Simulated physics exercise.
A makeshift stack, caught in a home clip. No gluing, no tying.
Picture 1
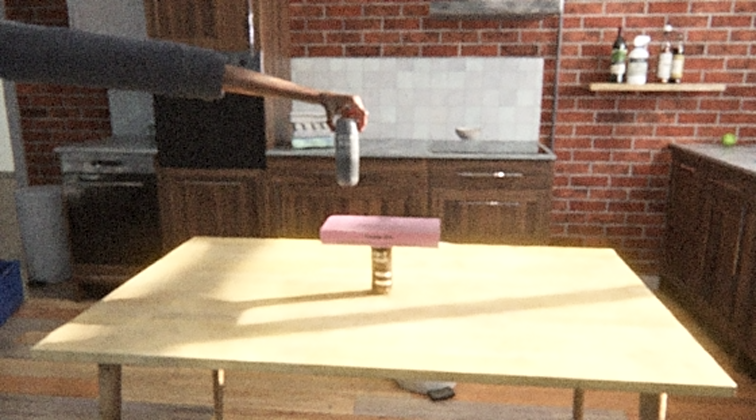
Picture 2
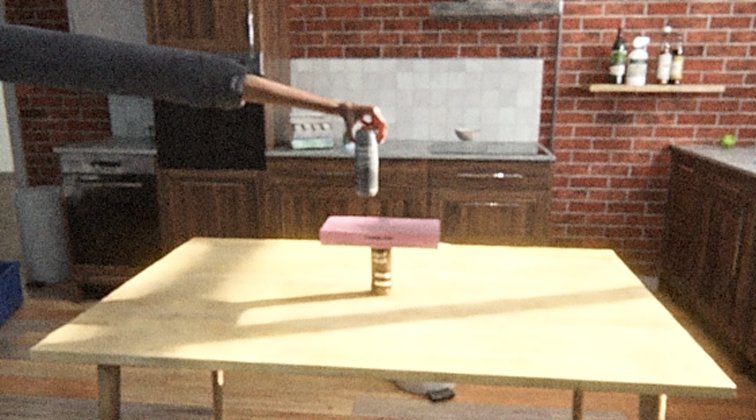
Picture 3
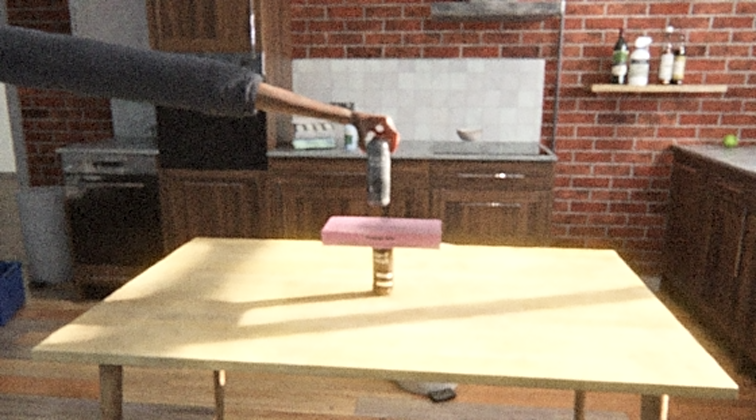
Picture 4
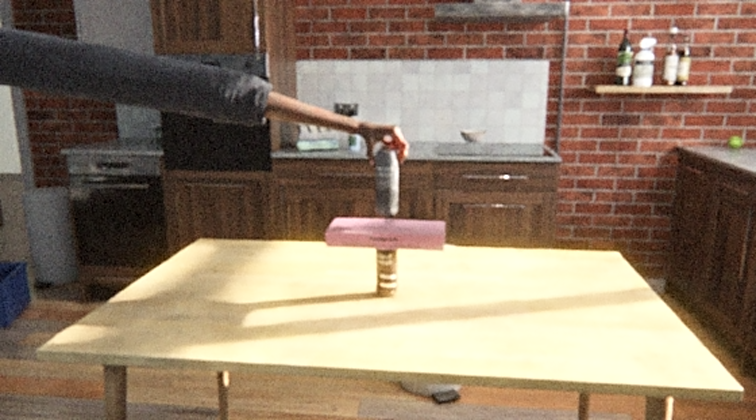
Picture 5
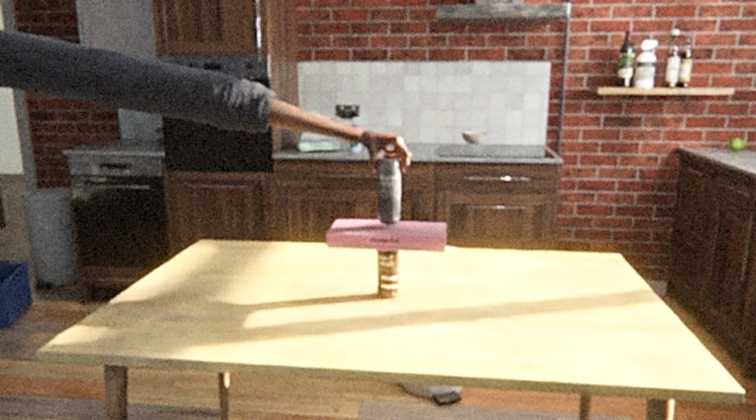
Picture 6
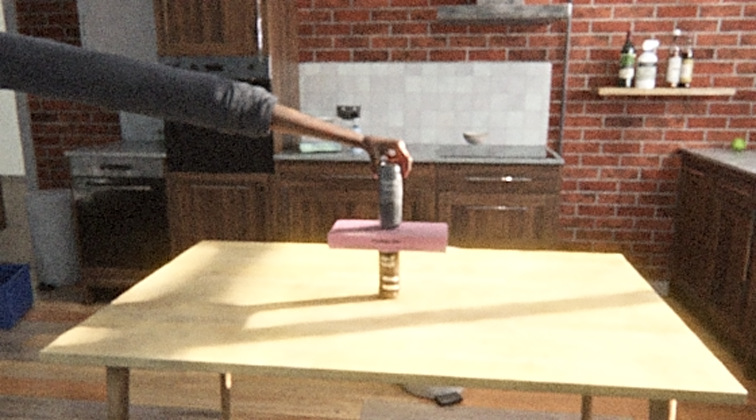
To begin with, an outstretched arm from the left holds a grey can above a pink packet balanced on a small upright object on a wooden table. The hand moves the can right and lowers it onto the packet, ending with the fingers still on its top.
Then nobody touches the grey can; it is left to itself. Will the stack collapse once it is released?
No, it stays standing.
Then, 0.50 s later than the last frame, all is still.
Then, 1.10 s later than the last frame, grey can resting near (390, 196).
When it is over, all 3 as before. End places, in pixels of the last picture, grey can near (390, 196). The stack holds.
